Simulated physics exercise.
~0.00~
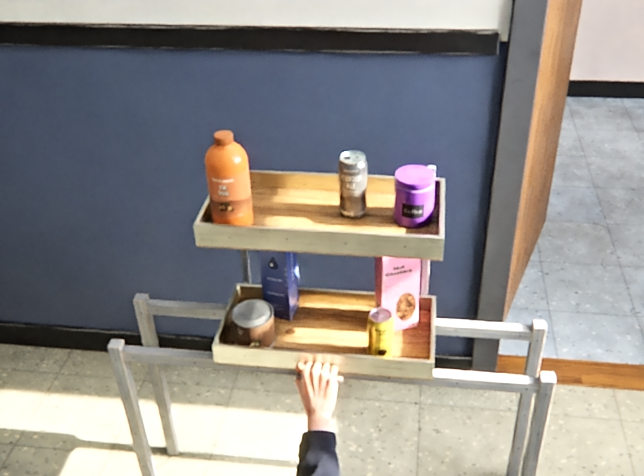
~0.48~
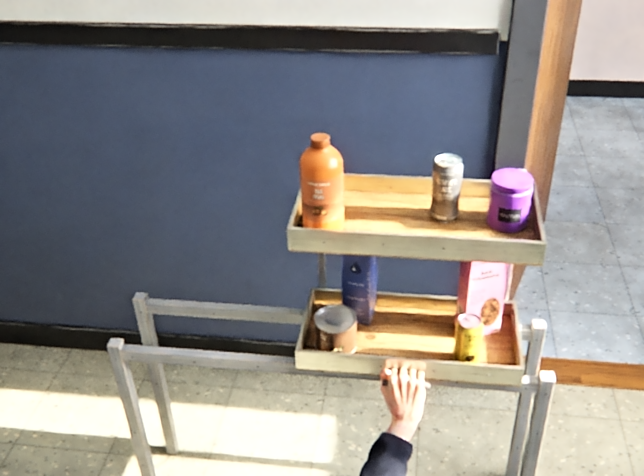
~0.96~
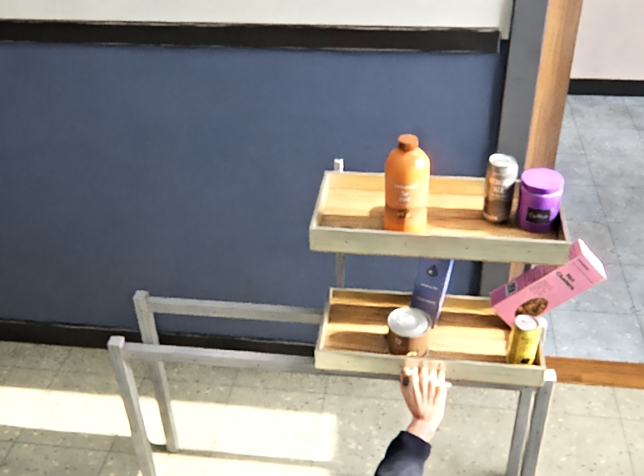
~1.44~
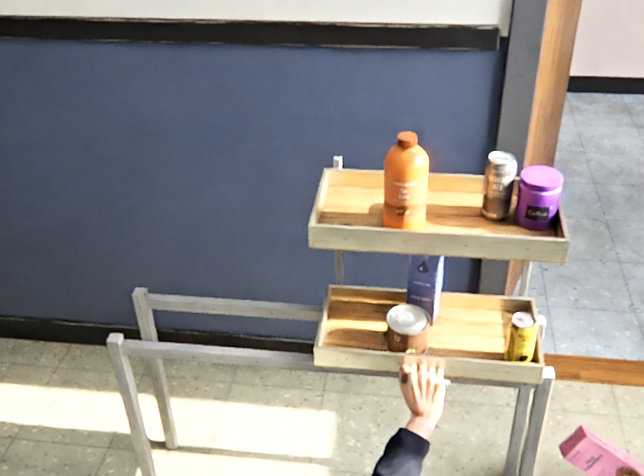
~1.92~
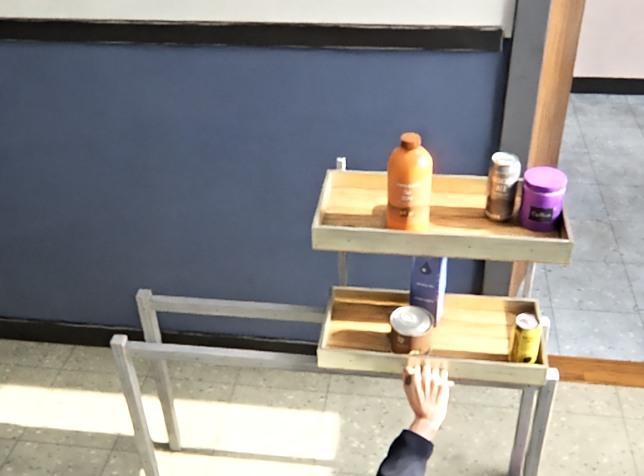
In a room with a blue wall, a hand slid a two-tiered wooden shelf to the right until it stopped, and the pink carton tipped over the edge and fell out, while the other bottles, jars and containers stayed standing on the trays.
